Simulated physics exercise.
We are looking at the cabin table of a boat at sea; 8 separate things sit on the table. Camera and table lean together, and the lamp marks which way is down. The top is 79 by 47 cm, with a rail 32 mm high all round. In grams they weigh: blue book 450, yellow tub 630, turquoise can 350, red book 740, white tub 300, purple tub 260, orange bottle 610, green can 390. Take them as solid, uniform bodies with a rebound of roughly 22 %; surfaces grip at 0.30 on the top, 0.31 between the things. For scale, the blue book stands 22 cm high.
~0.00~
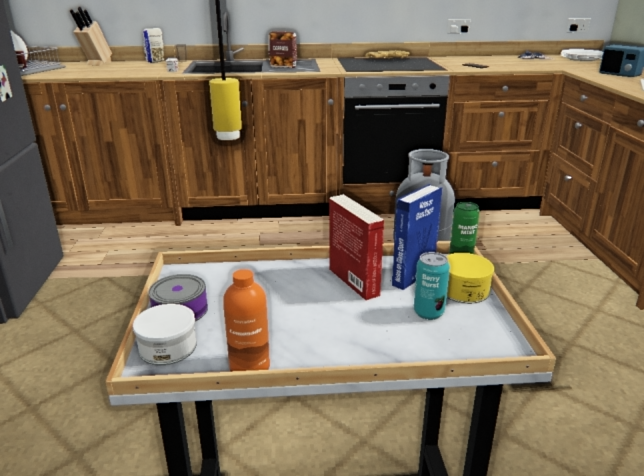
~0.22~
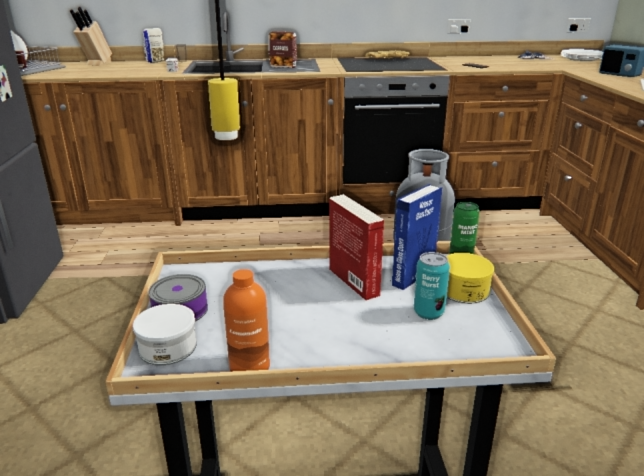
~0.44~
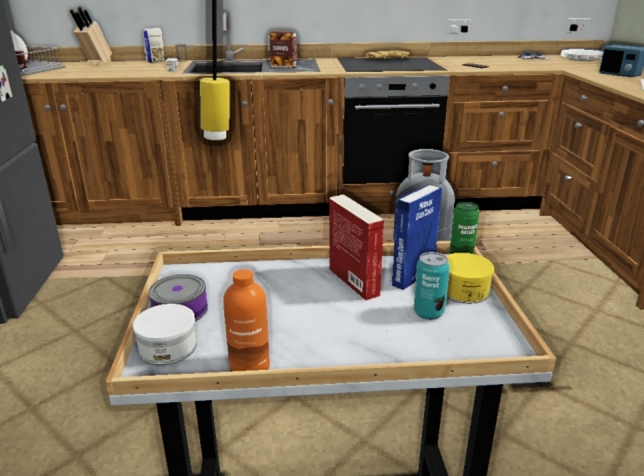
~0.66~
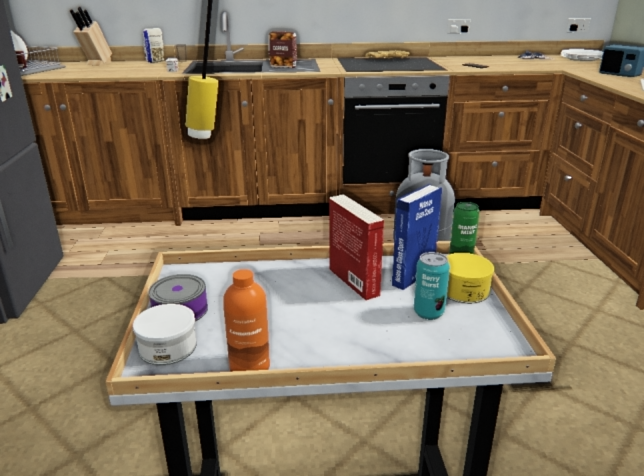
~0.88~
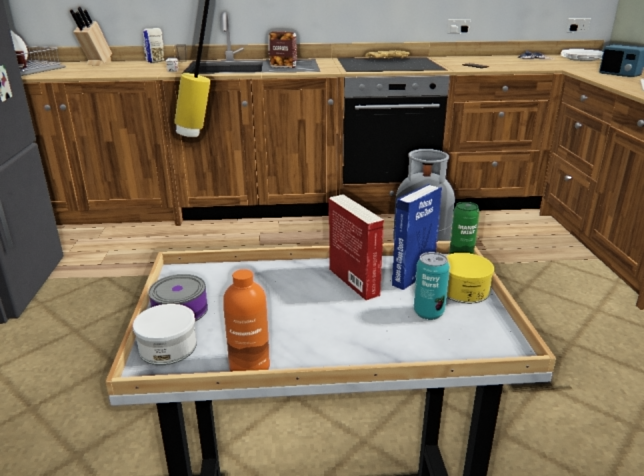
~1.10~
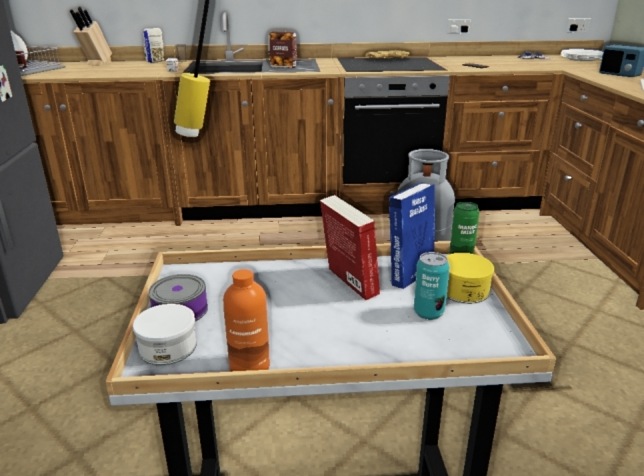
The hanging yellow object swings to the left, then the red book tilts left slightly.
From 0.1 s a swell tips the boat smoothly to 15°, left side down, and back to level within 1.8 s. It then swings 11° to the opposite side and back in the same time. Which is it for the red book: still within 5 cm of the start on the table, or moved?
The red book ends elsewhere.
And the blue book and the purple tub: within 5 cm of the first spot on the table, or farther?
The blue book leaves its spot; the purple tub stays put.
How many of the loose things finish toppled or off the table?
2 of them.
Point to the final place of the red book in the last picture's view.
Around (287, 291).
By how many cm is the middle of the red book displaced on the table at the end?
Some 19 cm.
After 1.30 s, heel 11°, left side down; red book tipped 47° from how it sat near (326, 260); blue book tipped 32° from how it sat.
After 1.40 s, heel 9°, left side down; red book on its side near (302, 291); blue book tipped 69° from how it sat.
After 1.60 s, heel 4°, left side down; red book on its side near (287, 291); blue book on its side.
At rest (4.2 s), tipped over on the table, blue book and red book; the other 6 in place, give or take 5 cm. Seen from the same camera at the end, red book near (287, 291).
